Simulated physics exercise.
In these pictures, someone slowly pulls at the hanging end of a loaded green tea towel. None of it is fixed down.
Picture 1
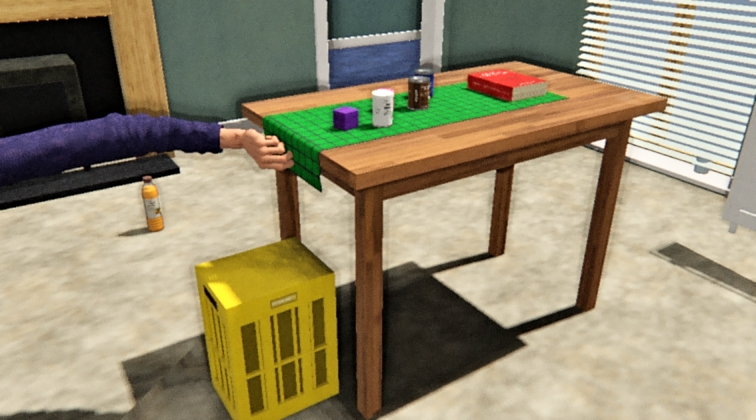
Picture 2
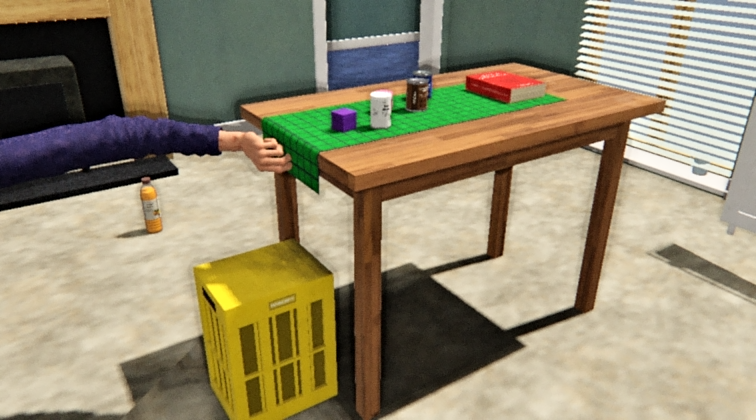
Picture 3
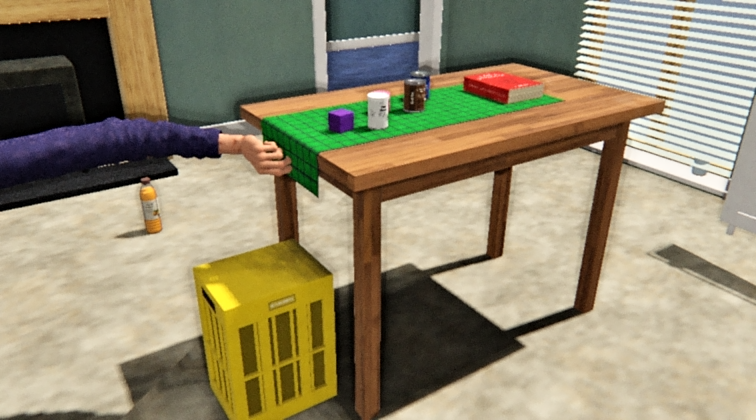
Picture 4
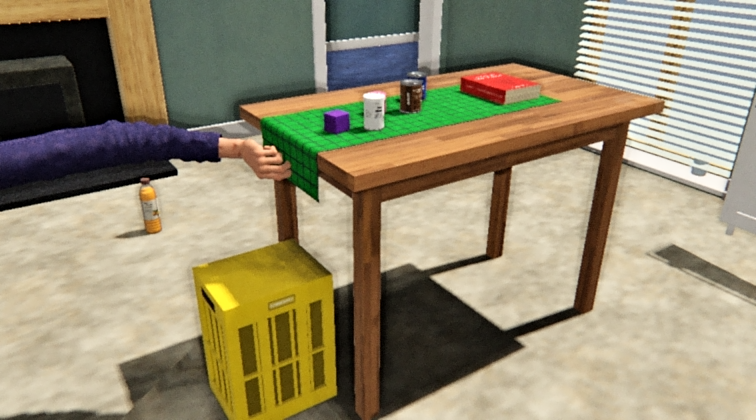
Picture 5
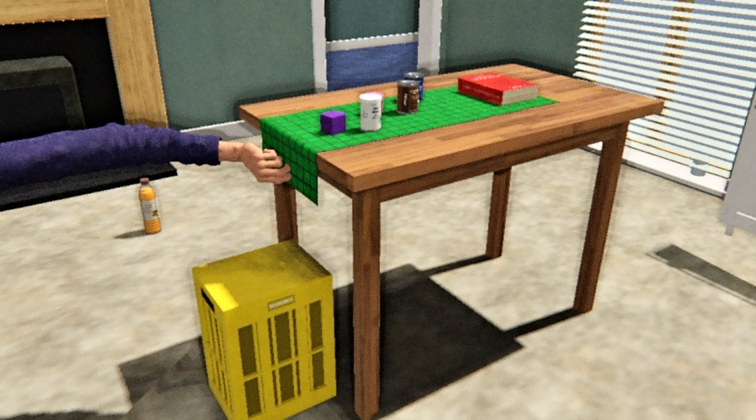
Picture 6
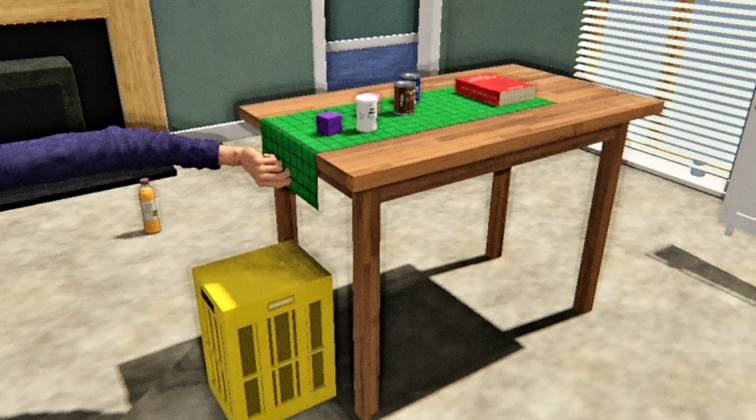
A hand slowly pulls a green cloth leftward, carrying a purple cube and cans along the table.
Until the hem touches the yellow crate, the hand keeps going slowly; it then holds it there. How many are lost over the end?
It ends with two things gone from the top.
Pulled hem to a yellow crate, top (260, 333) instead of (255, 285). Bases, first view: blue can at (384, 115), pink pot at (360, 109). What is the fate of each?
Result - the blue can comes off, and the pink pot comes off.
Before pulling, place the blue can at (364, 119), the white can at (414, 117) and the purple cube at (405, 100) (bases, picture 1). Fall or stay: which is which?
Well, the blue can is dislodged, the white can is safe, and the purple cube is safe.
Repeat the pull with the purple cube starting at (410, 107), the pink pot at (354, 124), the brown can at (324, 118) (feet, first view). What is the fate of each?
Purple cube stays, pink pot gone, brown can gone.
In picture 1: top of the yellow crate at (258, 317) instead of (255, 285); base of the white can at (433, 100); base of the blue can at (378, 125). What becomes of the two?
White can stays, blue can is gone.
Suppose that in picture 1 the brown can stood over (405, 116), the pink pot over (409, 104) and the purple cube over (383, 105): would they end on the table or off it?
Result - brown can still up, pink pot still up, purple cube still up.
Soon after, hem near (290, 210); all still up.
After that, hem near (290, 244); purple cube gone.
And then, hem on the crate; purple cube and white can gone.
In the end, hem on the crate; purple cube and white can gone. It carries off two.
